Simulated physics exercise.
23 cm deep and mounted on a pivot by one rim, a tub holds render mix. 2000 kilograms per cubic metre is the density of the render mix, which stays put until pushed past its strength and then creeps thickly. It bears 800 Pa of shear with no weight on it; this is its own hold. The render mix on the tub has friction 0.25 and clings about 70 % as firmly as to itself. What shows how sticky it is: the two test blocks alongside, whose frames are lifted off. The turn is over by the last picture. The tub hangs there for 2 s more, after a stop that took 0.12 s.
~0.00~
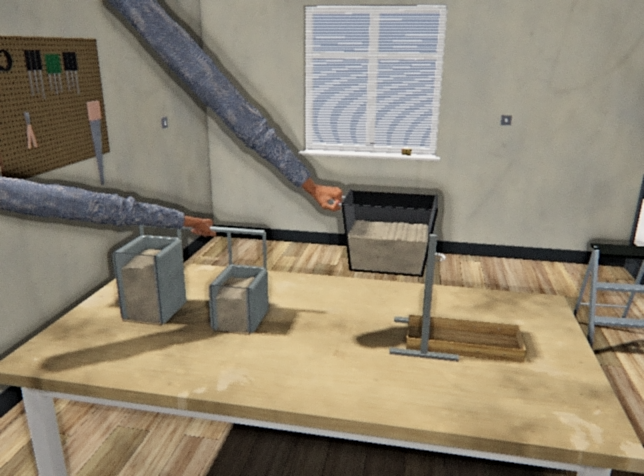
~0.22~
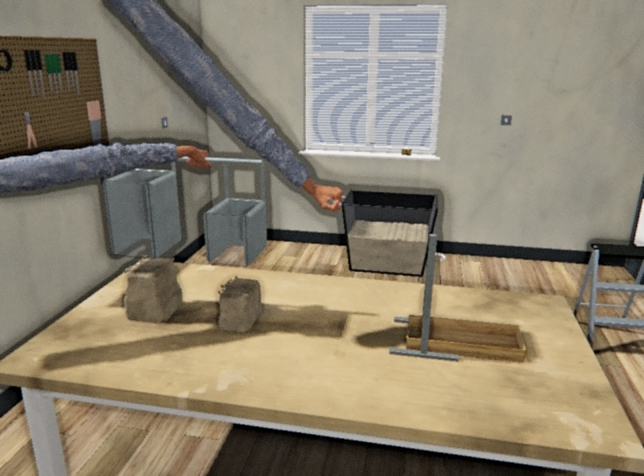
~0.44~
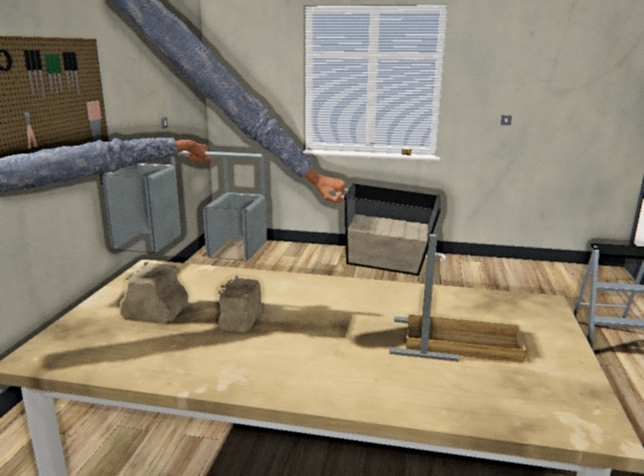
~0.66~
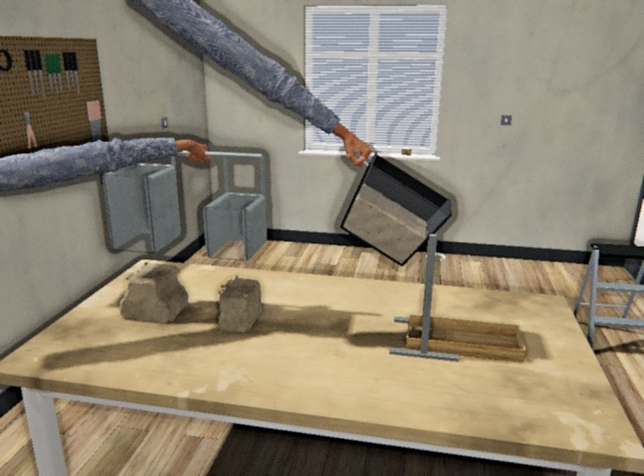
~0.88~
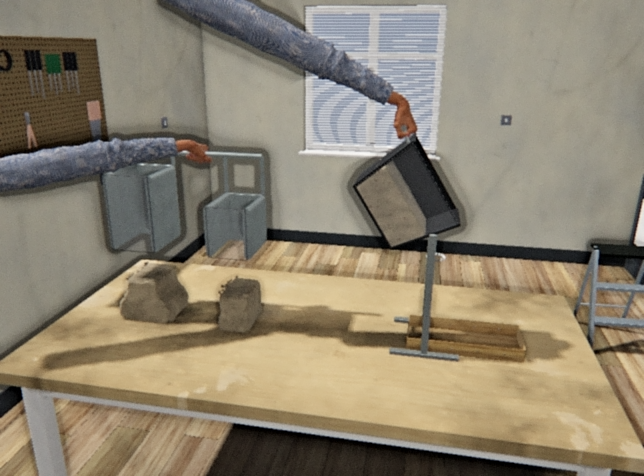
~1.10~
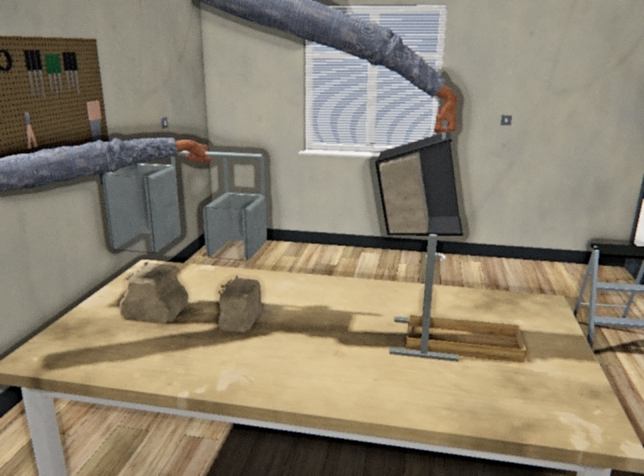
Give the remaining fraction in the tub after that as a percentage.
Close to 100 per cent.
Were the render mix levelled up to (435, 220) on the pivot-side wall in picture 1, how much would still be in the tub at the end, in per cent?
It would come to roughly 70 percent.
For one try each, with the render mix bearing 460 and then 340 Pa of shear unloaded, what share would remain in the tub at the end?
About 90 % first, about 75 % second.
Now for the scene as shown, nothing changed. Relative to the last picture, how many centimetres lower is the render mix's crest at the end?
5 cm.
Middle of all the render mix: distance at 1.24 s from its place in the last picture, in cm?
Something like 2 cm, I'd say.
After 1.24 s, the tub is at 78 degrees and holds 100 %.
After 1.41 s, the tub is at 78 degrees and holds 100 %.
After 1.58 s, the tub is at 78 degrees and holds 100 %.
After 1.75 s, the tub is at 78 degrees and holds 100 %.
After 3.10 s, the tub is at 78 degrees and holds 100 %.
